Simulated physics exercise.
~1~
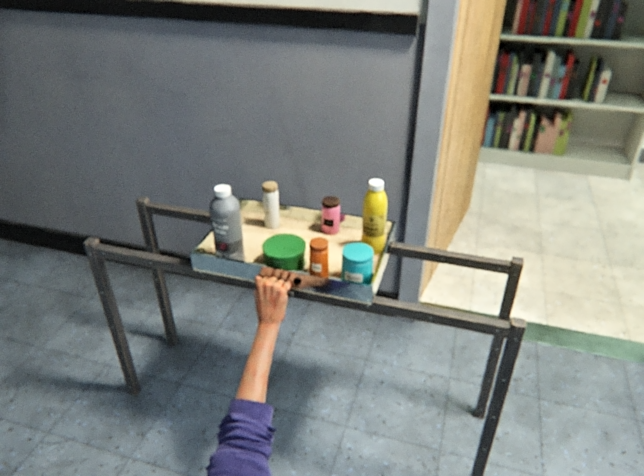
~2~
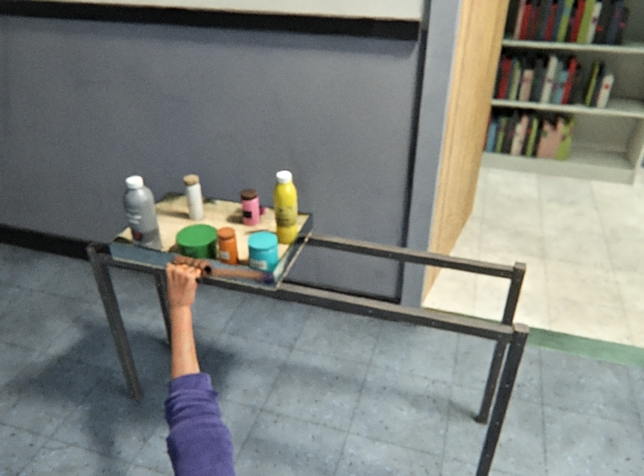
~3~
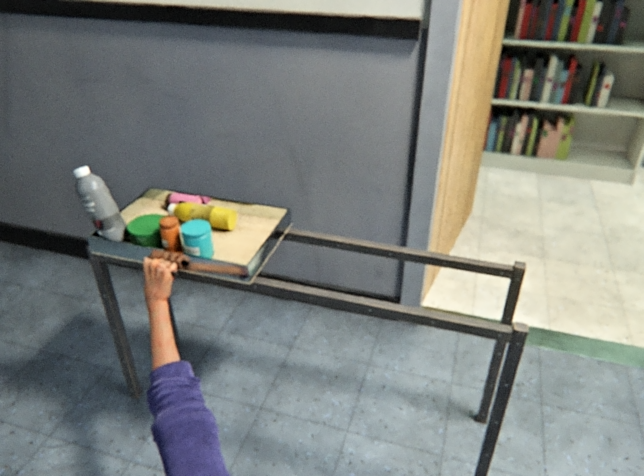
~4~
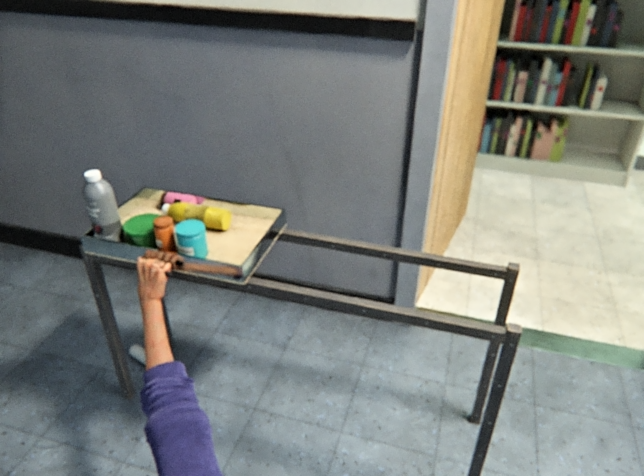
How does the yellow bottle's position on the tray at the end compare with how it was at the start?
At the start the yellow bottle stands upright on the tray, but at the end it is lying on its side there.
